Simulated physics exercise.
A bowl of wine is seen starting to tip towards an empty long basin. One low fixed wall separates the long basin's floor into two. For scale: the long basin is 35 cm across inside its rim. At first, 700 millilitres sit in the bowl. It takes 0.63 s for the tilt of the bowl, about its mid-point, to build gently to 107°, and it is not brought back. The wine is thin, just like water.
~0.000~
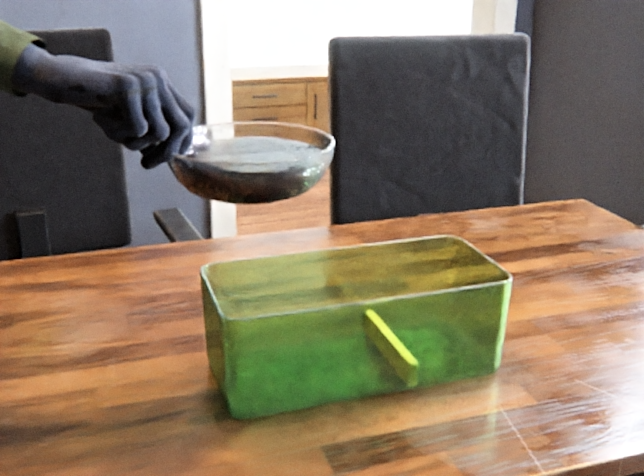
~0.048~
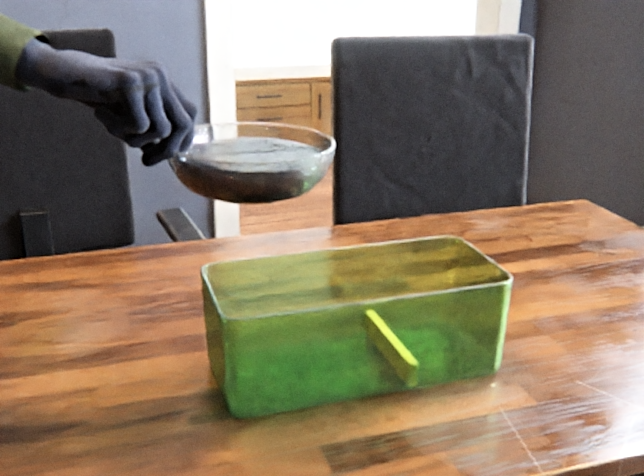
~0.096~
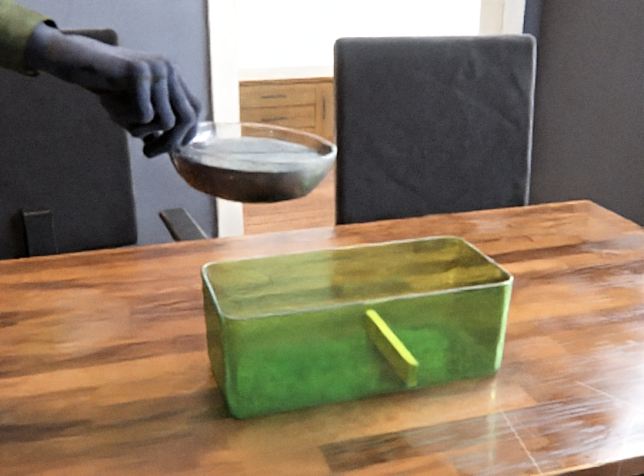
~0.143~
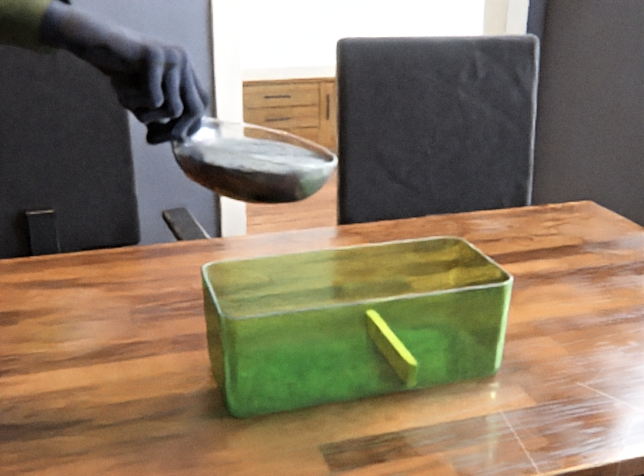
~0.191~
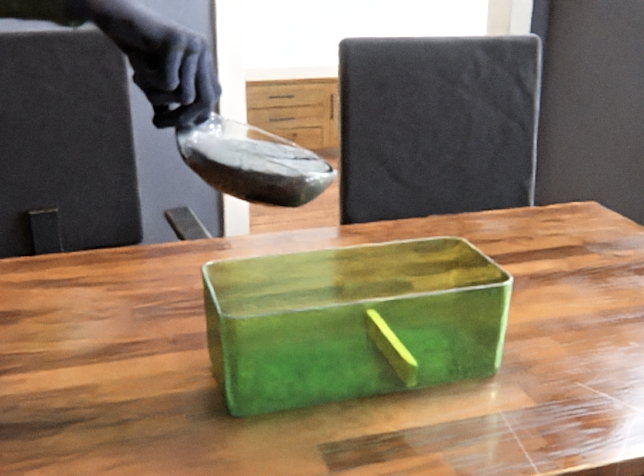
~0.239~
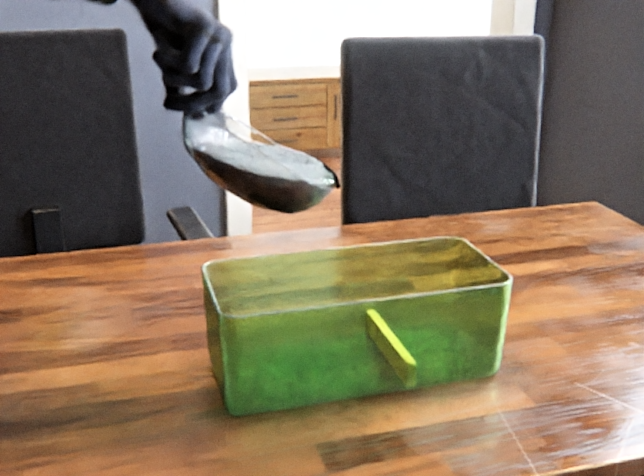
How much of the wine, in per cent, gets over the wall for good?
22 %.
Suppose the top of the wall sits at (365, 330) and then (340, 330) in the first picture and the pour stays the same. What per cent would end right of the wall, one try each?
Around 45 and 80 percent, in that order.
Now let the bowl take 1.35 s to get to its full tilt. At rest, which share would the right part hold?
Roughly 30 %.
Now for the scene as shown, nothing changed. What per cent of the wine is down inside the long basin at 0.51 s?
About 74%.
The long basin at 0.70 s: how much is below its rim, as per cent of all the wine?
Some 94 percent.
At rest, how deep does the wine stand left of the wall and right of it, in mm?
Some 16 mm on the left and some 8 mm on the right.
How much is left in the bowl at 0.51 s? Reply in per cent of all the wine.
Near 2 in a hundred.
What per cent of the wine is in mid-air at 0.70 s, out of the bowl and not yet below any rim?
Estimated airborne part: Roughly 6 per cent.
Then, 0.51 s in, the tilt is 97° and 2 per cent is still to pour, 69 is left of the wall and 5 right of it.
Then, 0.70 s in, the tilt is 107° and 0 per cent is still to pour, 76 is left of the wall and 18 right of it.
Then, 0.91 s in, the tilt is 107° and 0 per cent is still to pour, 72 is left of the wall and 22 right of it.
Then, 1.13 s in, the tilt is 107° and 0 per cent is still to pour, 72 is left of the wall and 22 right of it.
Finally, 72 per cent lies left of the wall, 22 right of it and 5 outside.
